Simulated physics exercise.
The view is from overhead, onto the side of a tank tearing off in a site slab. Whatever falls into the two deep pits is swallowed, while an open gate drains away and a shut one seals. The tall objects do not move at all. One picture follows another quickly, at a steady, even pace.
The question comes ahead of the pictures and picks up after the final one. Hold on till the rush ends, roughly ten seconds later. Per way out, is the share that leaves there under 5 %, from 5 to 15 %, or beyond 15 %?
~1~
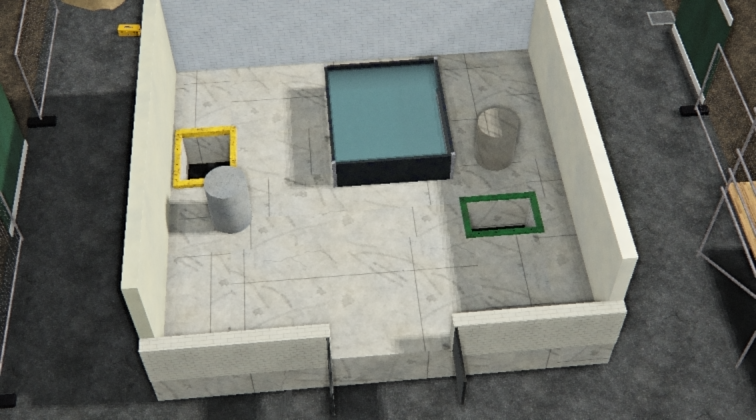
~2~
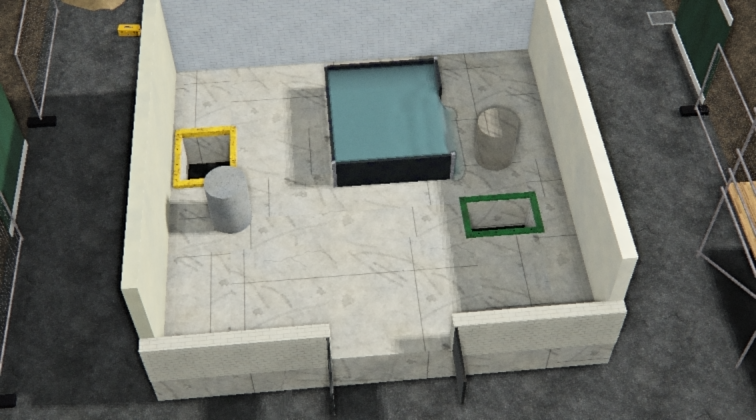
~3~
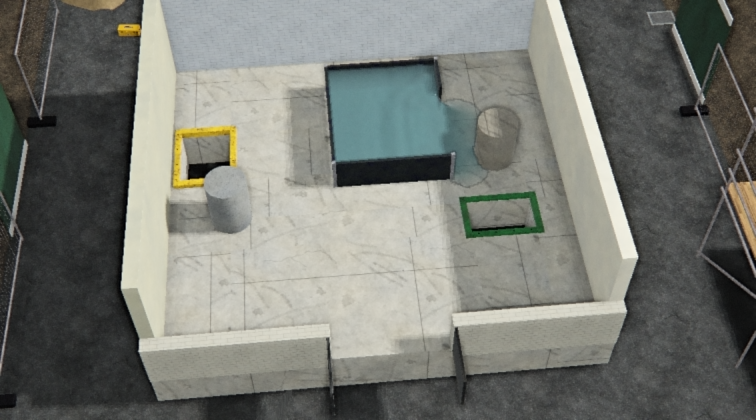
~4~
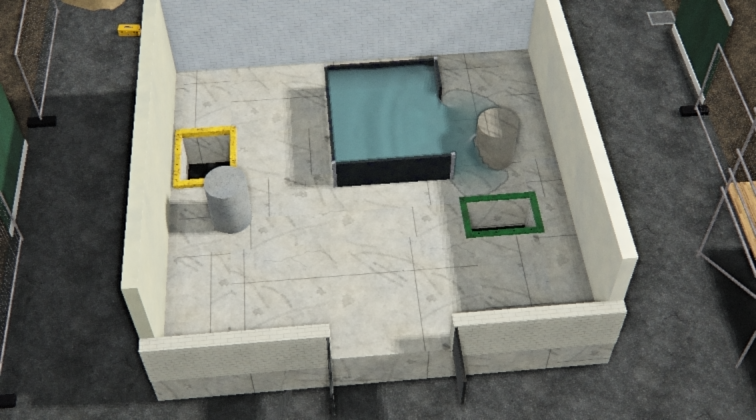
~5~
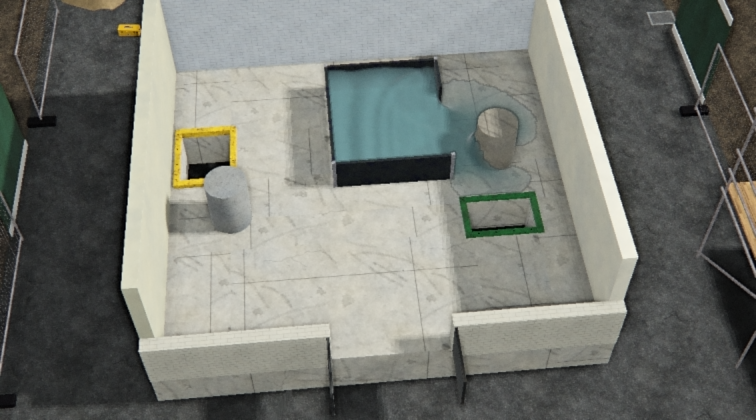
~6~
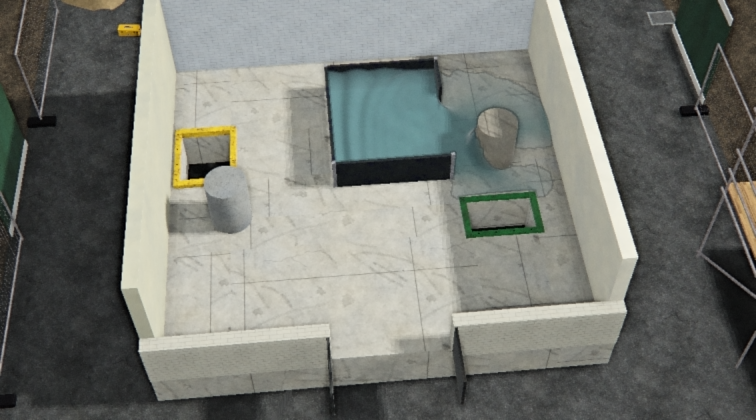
In the end: The gate sees under 5 % leave; the green pit sees beyond 15 % leave; the yellow pit sees under 5 % leave.
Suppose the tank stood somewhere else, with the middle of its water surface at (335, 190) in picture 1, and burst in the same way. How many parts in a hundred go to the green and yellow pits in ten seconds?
Tally in per cent - green pit 35; yellow pit 0.
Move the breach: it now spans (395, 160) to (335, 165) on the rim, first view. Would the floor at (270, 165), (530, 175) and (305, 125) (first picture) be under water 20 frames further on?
In the order asked: Out of reach, out of reach, out of reach.
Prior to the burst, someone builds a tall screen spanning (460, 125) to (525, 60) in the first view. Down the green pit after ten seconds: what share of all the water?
Roughly 25 per cent ends up in the green pit.
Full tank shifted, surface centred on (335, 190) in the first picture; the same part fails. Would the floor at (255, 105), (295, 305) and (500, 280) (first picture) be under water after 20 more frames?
In order: Unflooded, then unflooded, then inundated.
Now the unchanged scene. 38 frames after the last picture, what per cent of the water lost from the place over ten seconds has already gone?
About 75 %.
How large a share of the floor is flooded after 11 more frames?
Some 20 per cent.
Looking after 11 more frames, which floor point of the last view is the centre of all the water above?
It is near (443, 131).
A moment on, water covers 15 % of the floor; the gate 0 %, the green pit 2 %, the yellow pit 0 %.
Next, water covers 20 % of the floor; the gate 0 %, the green pit 7 %, the yellow pit 0 %.
Then, water covers 35 % of the floor; the gate 0 %, the green pit 13 %, the yellow pit 0 %.
Later, water covers 55 % of the floor; the gate 0 %, the green pit 18 %, the yellow pit 0 %.
In the end, water covers 90 % of the floor; the gate 1 %, the green pit 21 %, the yellow pit 1 %.
